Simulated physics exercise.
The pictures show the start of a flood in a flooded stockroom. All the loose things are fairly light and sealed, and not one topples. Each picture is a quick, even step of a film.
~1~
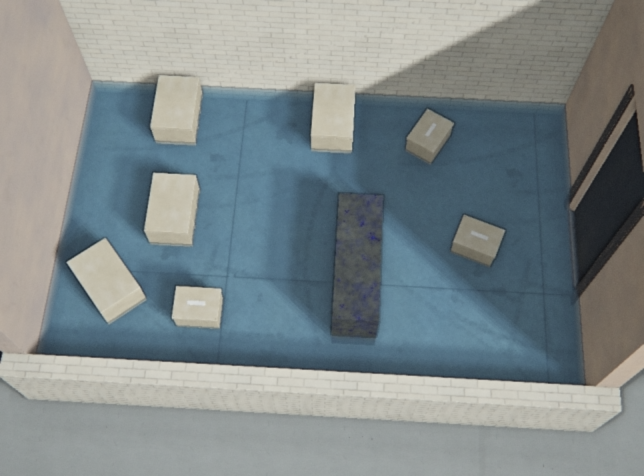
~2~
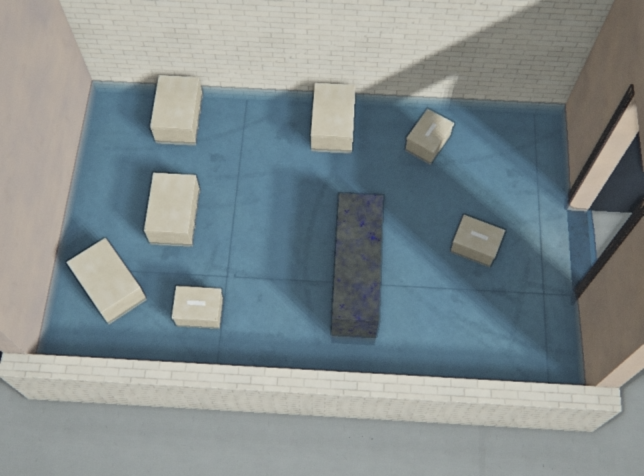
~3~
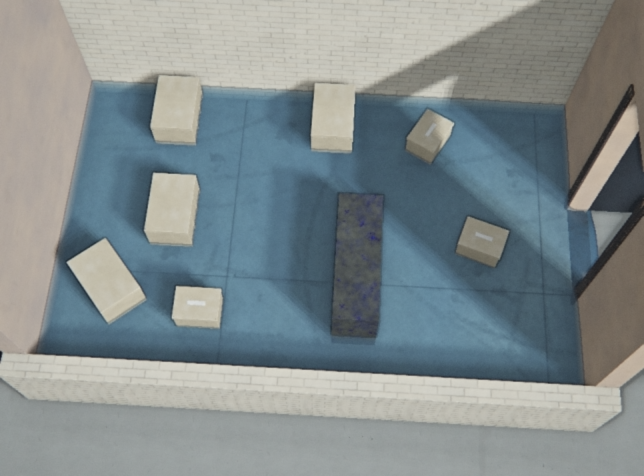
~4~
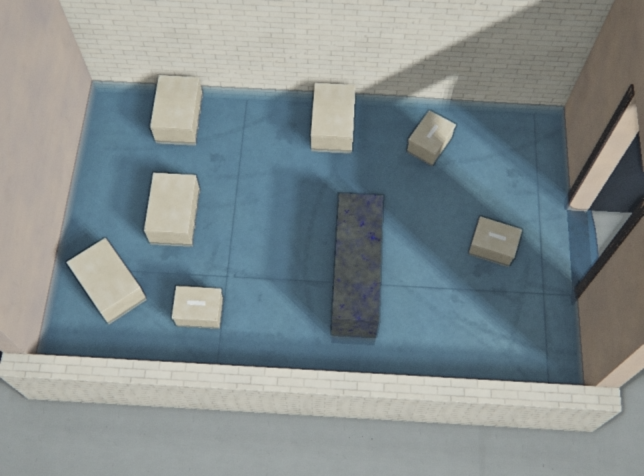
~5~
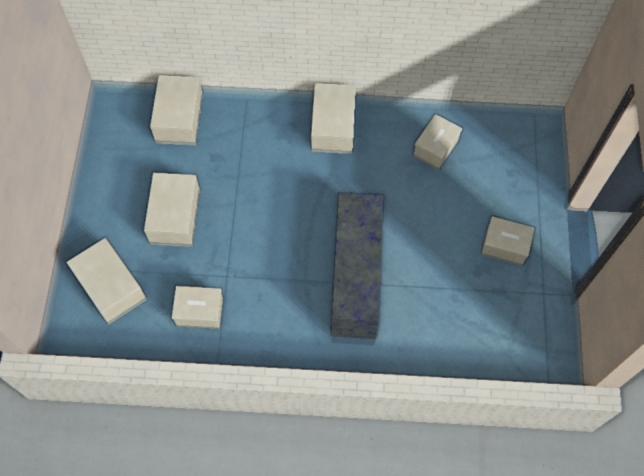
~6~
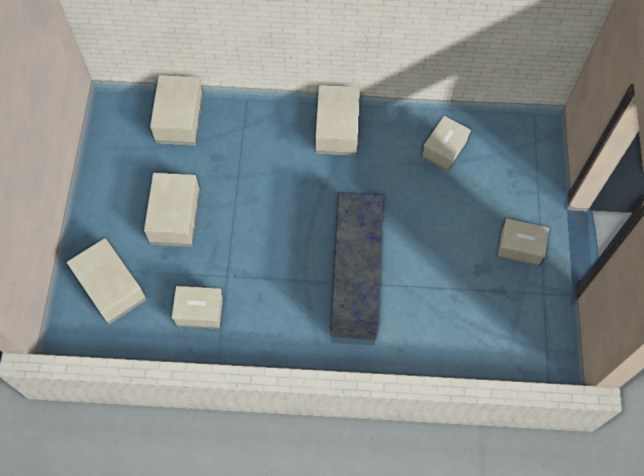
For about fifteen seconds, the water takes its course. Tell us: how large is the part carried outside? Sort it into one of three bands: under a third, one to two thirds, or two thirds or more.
It falls in the middle band, one to two thirds.
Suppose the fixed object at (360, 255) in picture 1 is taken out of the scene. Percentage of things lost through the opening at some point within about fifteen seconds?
About 30 per cent.
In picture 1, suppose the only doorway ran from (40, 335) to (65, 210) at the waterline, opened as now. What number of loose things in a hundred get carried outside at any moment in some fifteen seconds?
That comes to around 70 per cent.
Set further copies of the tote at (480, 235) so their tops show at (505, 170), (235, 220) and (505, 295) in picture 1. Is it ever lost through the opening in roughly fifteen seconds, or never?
Here's how it goes, in order: Gets out, then does not get out, then gets out.
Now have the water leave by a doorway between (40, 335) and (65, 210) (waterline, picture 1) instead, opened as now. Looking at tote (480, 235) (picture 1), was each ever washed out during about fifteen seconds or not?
My call: Inside.
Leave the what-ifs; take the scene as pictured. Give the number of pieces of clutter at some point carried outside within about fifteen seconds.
It comes out at 3.
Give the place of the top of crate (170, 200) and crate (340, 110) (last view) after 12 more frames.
Around (218, 197) and (476, 135).
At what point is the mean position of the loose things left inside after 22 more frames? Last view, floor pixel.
It comes out somewhere near (230, 233).
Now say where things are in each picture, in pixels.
The first frame shows a tote at (479, 236) floats; a tote at (431, 130), afloat; 0 of 7 have shifted.
The second frame shows a tote at (479, 236), afloat; a tote at (431, 130), afloat; 0 of 7 have shifted.
The third frame shows a tote at (484, 237), afloat, close to its start; a tote at (431, 130), afloat; 0 of 7 have shifted.
The fourth frame shows a tote at (497, 237), afloat, close to its start; a tote at (432, 132), afloat; 1 of 7 have shifted.
The fifth frame shows a tote at (510, 236), afloat, close to its start; a tote at (439, 136), afloat, close to its start; 2 of 7 have shifted.
The sixth frame shows a tote at (525, 237) floats, a stride from its start; a tote at (447, 138), afloat, close to its start; 2 of 7 have shifted.
A moment on, 0 of 7 are out; 7 afloat.
Next, 2 of 7 are out; 5 afloat.
Later, 3 of 7 are out; 4 afloat.
In the end, 3 of 7 are out; 4 afloat.
